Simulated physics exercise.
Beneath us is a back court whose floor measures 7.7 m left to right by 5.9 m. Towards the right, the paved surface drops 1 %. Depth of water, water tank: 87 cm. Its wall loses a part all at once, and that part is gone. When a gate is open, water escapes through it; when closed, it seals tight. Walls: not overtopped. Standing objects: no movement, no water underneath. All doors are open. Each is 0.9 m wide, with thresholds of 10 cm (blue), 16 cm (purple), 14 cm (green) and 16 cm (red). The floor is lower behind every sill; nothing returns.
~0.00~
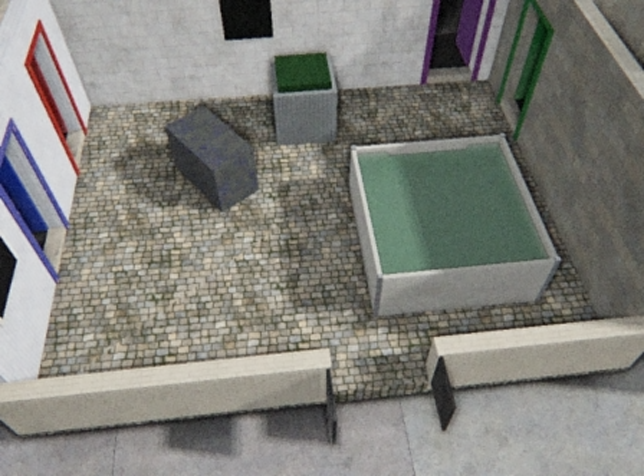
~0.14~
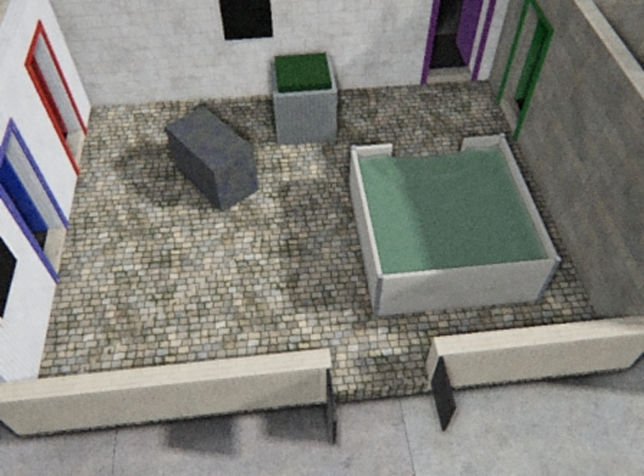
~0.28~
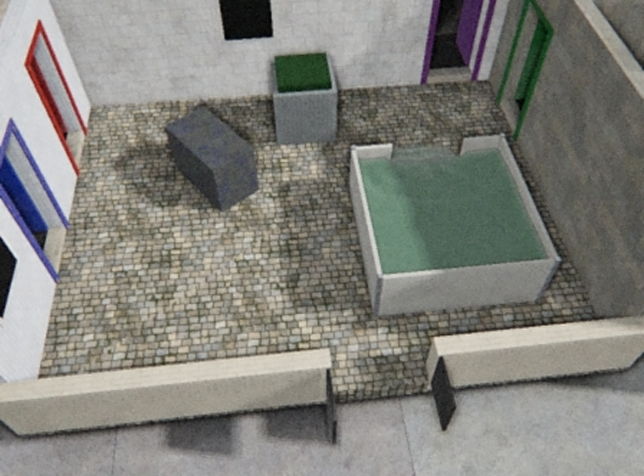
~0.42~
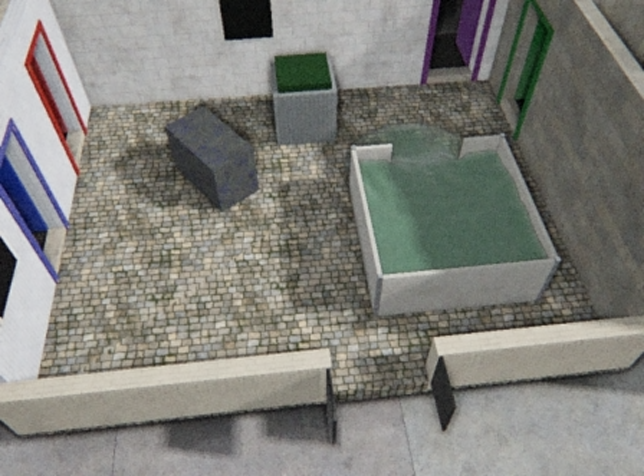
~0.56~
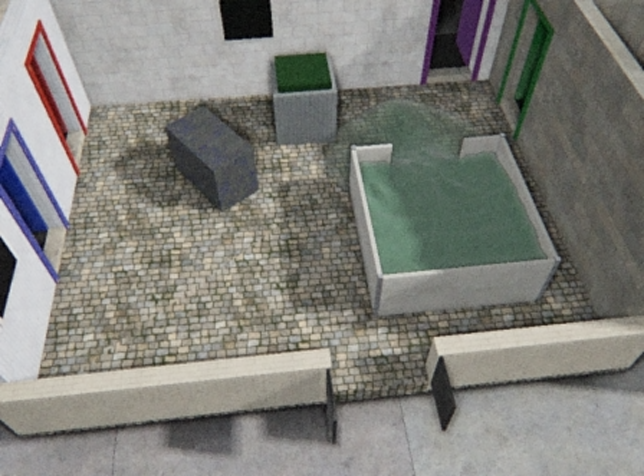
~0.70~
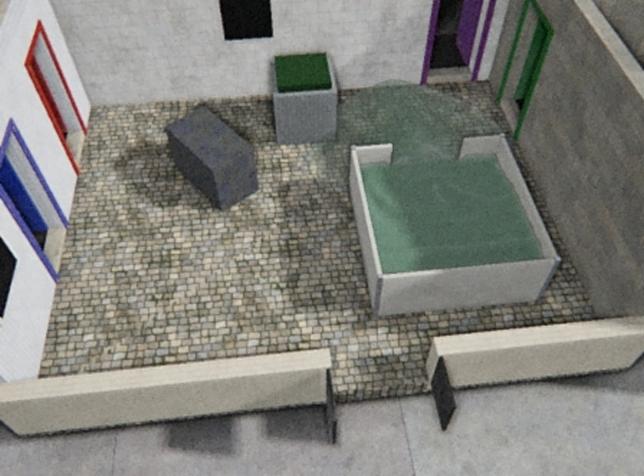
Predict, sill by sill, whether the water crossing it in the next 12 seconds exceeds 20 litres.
In the end at the blue door the limit will not be outstripped; at the purple door the limit will be outstripped; at the green door the limit will be outstripped; at the red door the limit will not be outstripped.
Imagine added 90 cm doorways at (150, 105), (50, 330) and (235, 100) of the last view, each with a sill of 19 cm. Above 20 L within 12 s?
In sequence the answers are less than that, less than that and less than that.
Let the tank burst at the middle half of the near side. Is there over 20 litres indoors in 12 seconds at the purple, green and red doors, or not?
Compared with the limit, purple is higher, green is lower and red is lower.
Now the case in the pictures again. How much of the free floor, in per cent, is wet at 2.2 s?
Wet share: Near 30 percent.
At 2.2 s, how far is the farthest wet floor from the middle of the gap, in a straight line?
I'd say close to 5.2 m.
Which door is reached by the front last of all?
The final one is the blue door.
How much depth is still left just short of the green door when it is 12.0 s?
Close to 13.0 cm of depth.
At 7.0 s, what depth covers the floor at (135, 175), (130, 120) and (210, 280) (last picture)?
Around 6 cm, 11 cm and 3 cm.
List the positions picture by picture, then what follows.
In the first picture, still water, 87 cm deep, in the water tank at (446, 203).
In the second picture, the front is at a hidden place, 0.7 m from the gap on the water tank's far side; 0.3 m2 of floor is under water; 87 cm left at the back of the water tank.
In the third picture, the front is at a hidden place, 1.0 m from the gap on the water tank's far side; 1.2 m2 of floor is under water; 87 cm left at the back of the water tank.
In the fourth picture, water pours out on the water tank's far side and has run 1.5 m, to (421, 126); typically 10 cm deep outside, 87 cm at the water tank's back.
In the fifth picture, water pours out on the water tank's far side and has run 2.2 m, to (407, 101); typically 7 cm deep outside, 83 cm at the water tank's back.
In the sixth picture, the front is at (417, 84), 2.7 m from the gap on the water tank's far side; 6.9 m2 of floor is under water; 74 cm left at the back of the water tank.
After 1.4 s water covers 20 % of the floor and is deepest (50 cm) near (348, 93); blue door not reached, purple door 34 cm at the sill, 25 L in, green door 12 cm at the sill, 0 L in, red door not reached.
After 2.2 s water covers 30 % of the floor and is deepest (46 cm) near (441, 93); blue door not reached, purple door 39 cm at the sill, 128 L in, green door 21 cm at the sill, 8 L in, red door not reached.
After 3.5 s water covers 45 % of the floor and is deepest (38 cm) near (484, 84); blue door not reached, purple door 31 cm at the sill, 270 L in, green door 24 cm at the sill, 57 L in, red door 19 cm at the sill, 1 L in.
After 7.0 s water covers 95 % of the floor and is deepest (24 cm) near (603, 346); blue door 4 cm at the sill, 0 L in, purple door 21 cm at the sill, 431 L in, green door 20 cm at the sill, 197 L in, red door 12 cm at the sill, 5 L in.
After 12.0 s water covers 95 % of the floor and is deepest (18 cm) near (603, 346); blue door 11 cm at the sill, 0 L in, purple door 13 cm at the sill, 451 L in, green door 13 cm at the sill, 231 L in, red door 6 cm at the sill, 5 L in.
